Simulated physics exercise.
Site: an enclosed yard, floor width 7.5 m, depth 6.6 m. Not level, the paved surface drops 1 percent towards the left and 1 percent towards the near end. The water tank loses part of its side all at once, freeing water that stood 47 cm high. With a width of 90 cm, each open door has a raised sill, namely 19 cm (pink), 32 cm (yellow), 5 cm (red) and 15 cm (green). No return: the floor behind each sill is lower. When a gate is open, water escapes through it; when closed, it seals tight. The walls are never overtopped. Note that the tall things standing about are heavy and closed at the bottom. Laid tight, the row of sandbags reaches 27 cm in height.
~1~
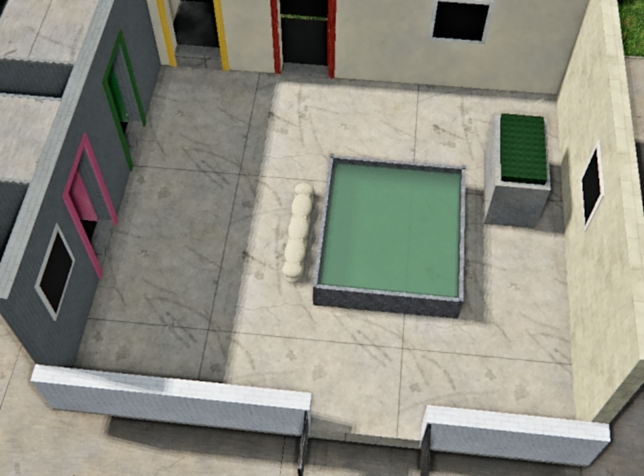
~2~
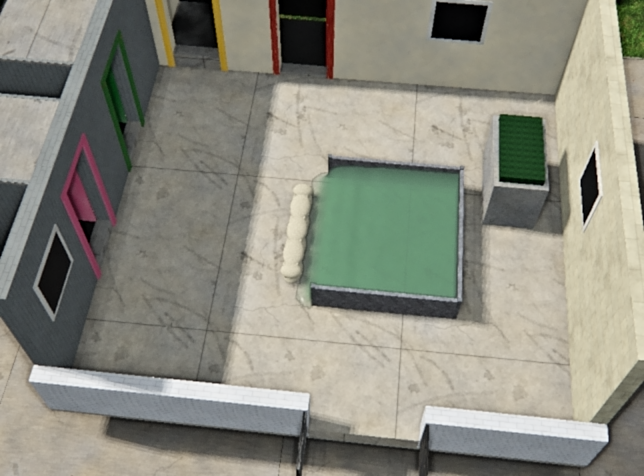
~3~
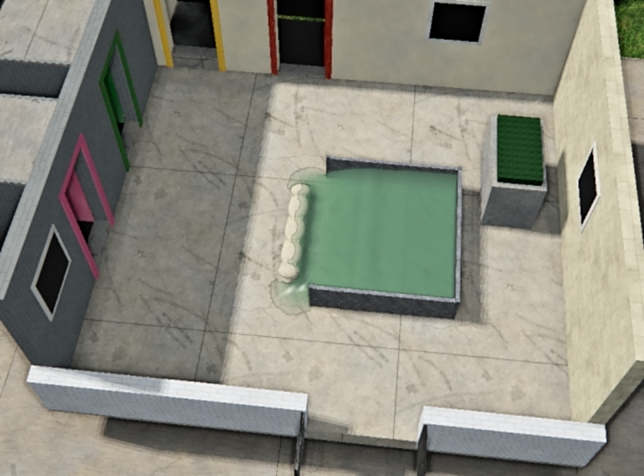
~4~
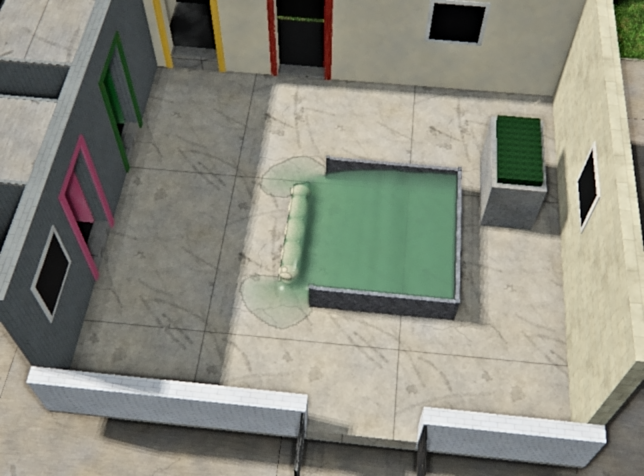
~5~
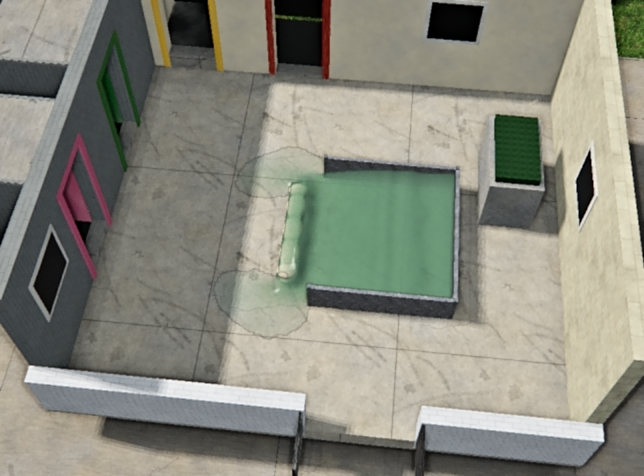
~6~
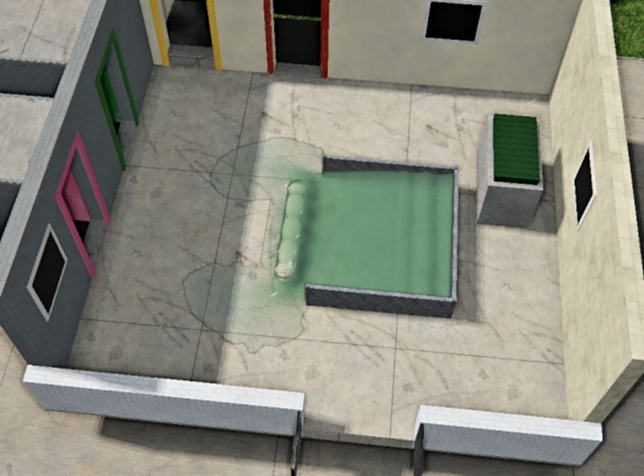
Green water stands still in a walled tank in the middle of a paved yard, then pours out through the tank's open left side against a short row of pale sandbags. It slips around both ends of the row and washes over it, spreading leftward across the paving in two thin, rounded sheets.
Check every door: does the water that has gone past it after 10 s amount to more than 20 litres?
Pink door: It does not. Yellow door: It does not. Red door: It does not. Green door: It does not.
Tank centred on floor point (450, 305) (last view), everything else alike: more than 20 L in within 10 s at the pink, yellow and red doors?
Pink stays inside, yellow stays inside, red goes beyond, judged against that limit.
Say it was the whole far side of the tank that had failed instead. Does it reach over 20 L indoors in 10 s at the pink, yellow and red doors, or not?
Log - pink: Threshold not reached, yellow: Threshold not reached, red: Threshold topped.
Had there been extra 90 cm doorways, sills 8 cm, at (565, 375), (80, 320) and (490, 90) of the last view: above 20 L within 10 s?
Well, the first is on the low side, the second is on the high side, and the third is on the low side.
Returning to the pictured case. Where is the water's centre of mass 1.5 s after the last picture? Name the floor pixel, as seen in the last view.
The water is centred near (313, 240).
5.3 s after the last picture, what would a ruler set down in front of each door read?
In cm: Pink 9, yellow 5, red 5, green 7.
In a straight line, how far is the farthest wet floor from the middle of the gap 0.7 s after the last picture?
That comes to near 3.6 m out.
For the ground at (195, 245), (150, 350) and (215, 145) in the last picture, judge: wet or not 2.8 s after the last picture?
First spot submerged, second submerged, third submerged.
Then, 0.7 s after the last picture water covers 30 % of the floor and is deepest (40 cm) near (297, 272); pink door not reached, yellow door not reached, red door not reached, green door not reached.
Then, 1.5 s after the last picture water covers 55 % of the floor and is deepest (35 cm) near (299, 262); pink door 4 cm at the sill, 0 L in, yellow door 5 cm at the sill, 0 L in, red door 7 cm at the sill, 0 L in, green door 8 cm at the sill, 0 L in.
Then, 2.8 s after the last picture water covers 50 % of the floor and is deepest (21 cm) near (297, 272); pink door 11 cm at the sill, 0 L in, yellow door 10 cm at the sill, 0 L in, red door 6 cm at the sill, 6 L in, green door 10 cm at the sill, 0 L in.
Then, 5.3 s after the last picture water covers 50 % of the floor and is deepest (20 cm) near (300, 253); pink door 9 cm at the sill, 0 L in, yellow door 5 cm at the sill, 0 L in, red door 5 cm at the sill, 8 L in, green door 7 cm at the sill, 0 L in.
Then, 9.3 s after the last picture water covers 65 % of the floor and is deepest (16 cm) near (205, 403); pink door 9 cm at the sill, 0 L in, yellow door 8 cm at the sill, 0 L in, red door 5 cm at the sill, 10 L in, green door 7 cm at the sill, 0 L in.
